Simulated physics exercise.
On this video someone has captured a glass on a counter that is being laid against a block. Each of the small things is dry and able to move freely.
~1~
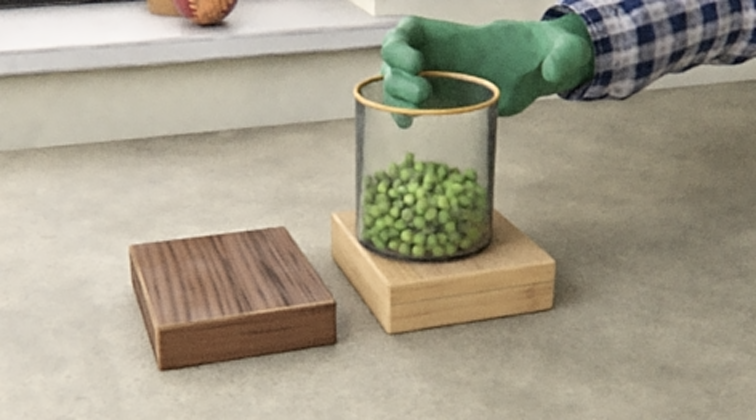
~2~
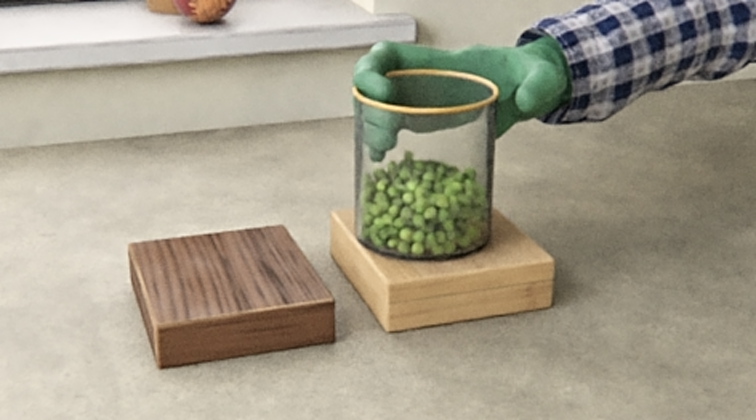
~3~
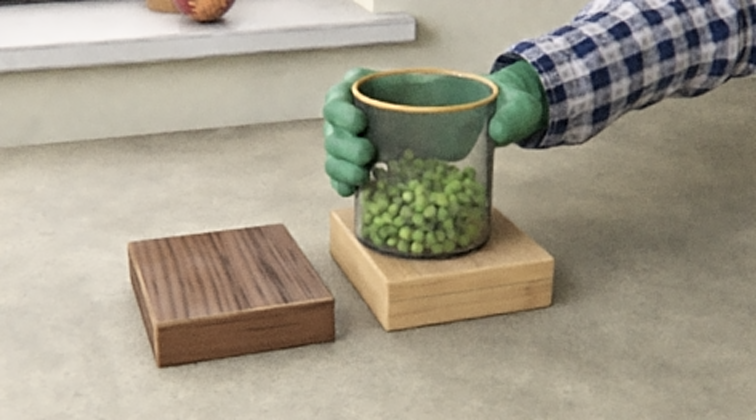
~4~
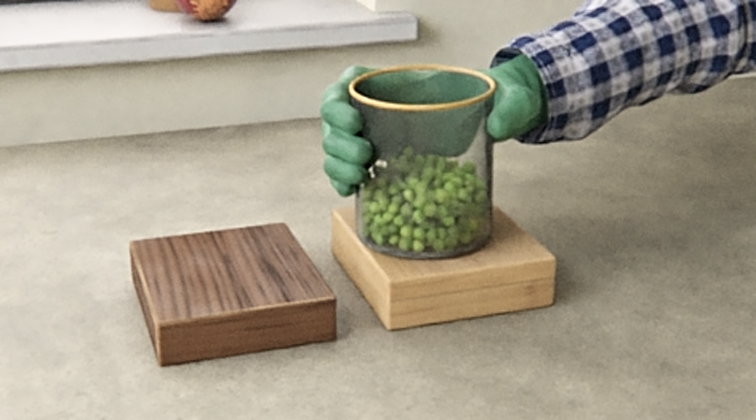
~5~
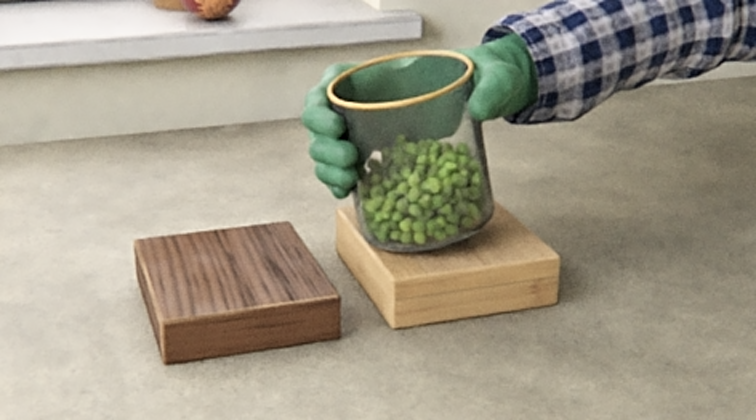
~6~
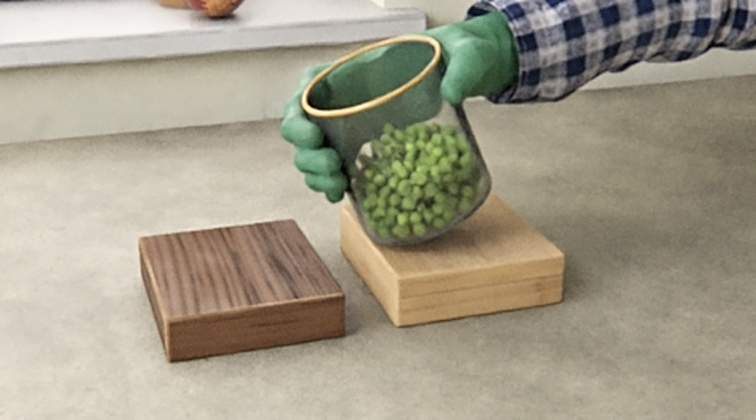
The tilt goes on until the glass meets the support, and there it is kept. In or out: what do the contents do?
What happens is that the load begins to escape.
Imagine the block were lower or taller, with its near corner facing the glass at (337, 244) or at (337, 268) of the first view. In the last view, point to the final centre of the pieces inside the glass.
I'd put it close to (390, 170) first and close to (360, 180) after that.
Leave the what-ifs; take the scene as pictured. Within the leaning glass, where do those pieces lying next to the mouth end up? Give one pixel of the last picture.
Around (209, 260).
Then, 0.57 s later than the last frame, the glass leans 62°; everything is still inside.
Then, 1.07 s later than the last frame, the glass leans 96°; everything is still inside.
Then, 1.50 s later than the last frame, the glass rests on the block at 100°; roughly a quarter of the dried peas out of it.
When it is over, the glass rests on the block at 100°; roughly a quarter of the dried peas out of it.
